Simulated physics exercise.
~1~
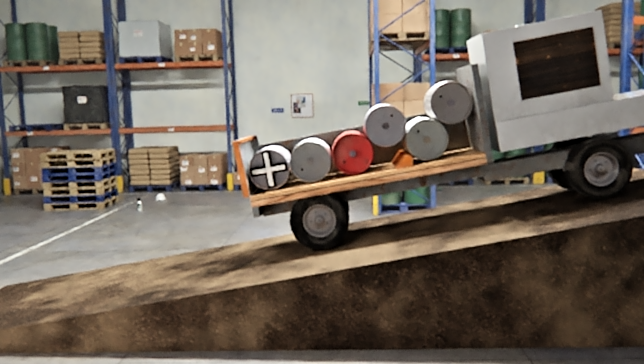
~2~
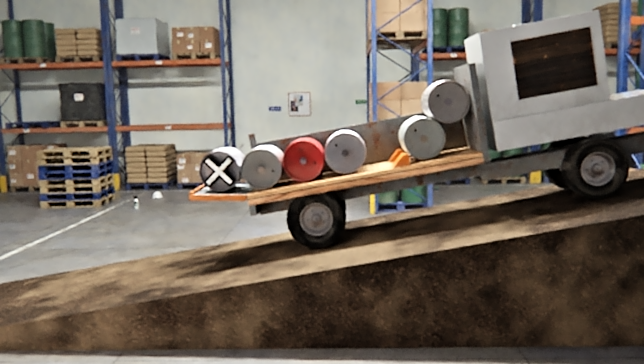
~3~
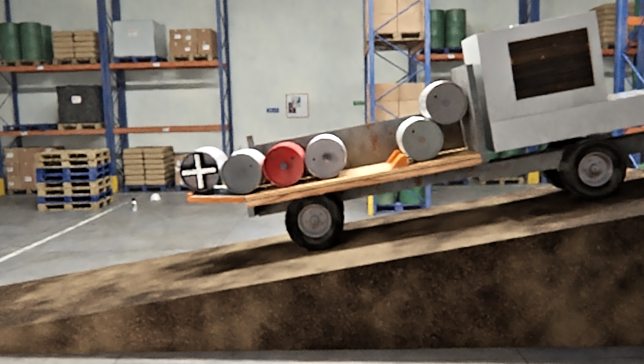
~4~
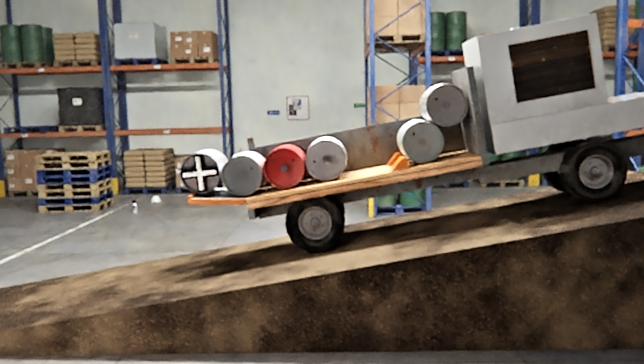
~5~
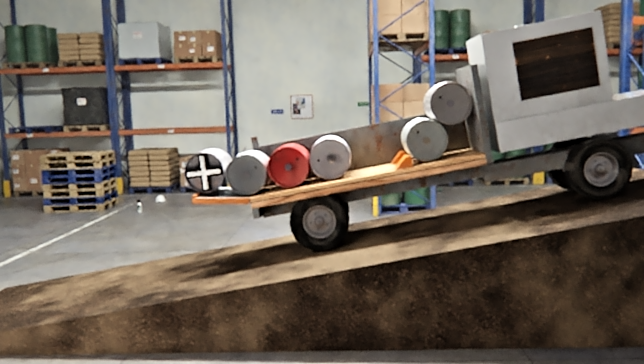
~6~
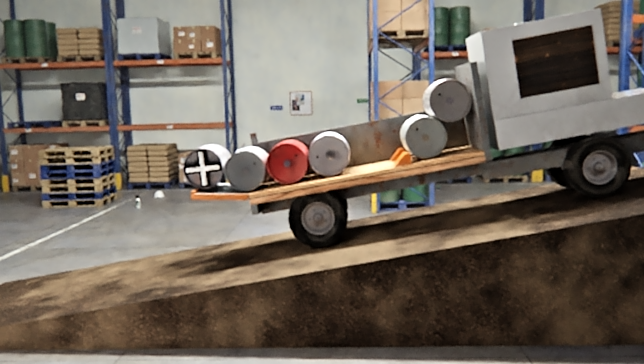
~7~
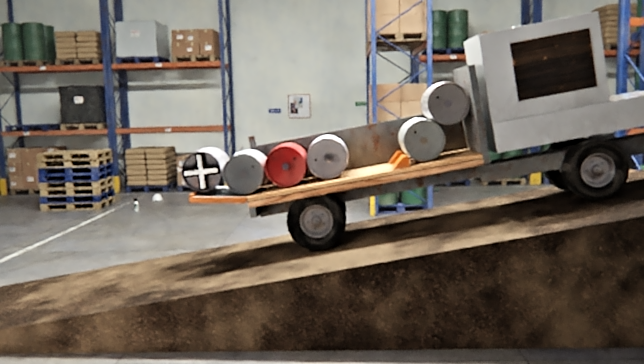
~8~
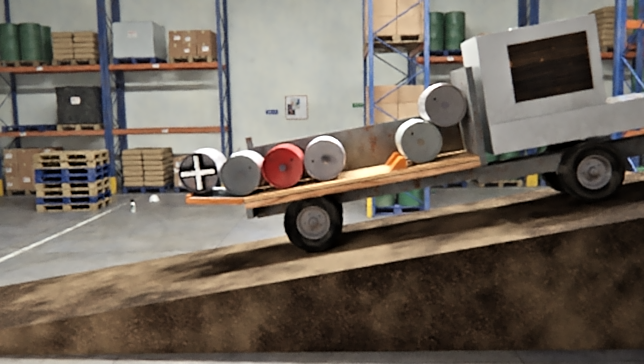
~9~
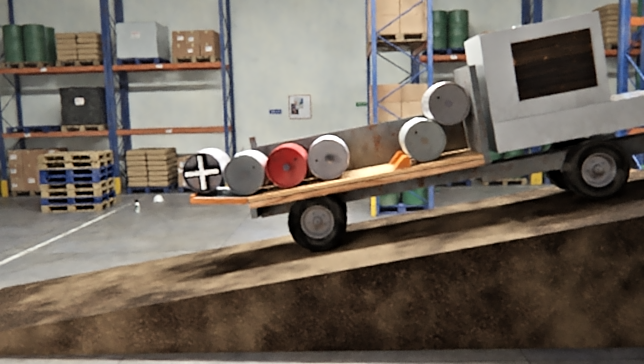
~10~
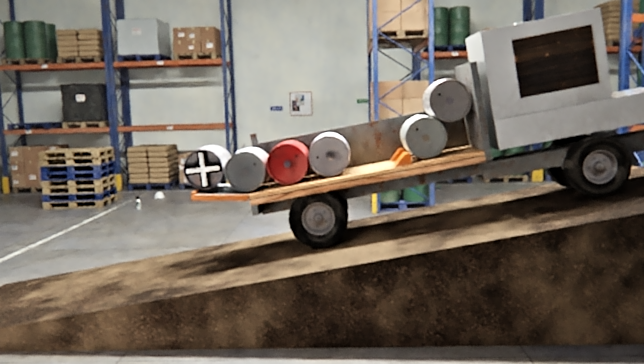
The truck's tailgate drops, and four kegs roll left onto it and stop, none falling.
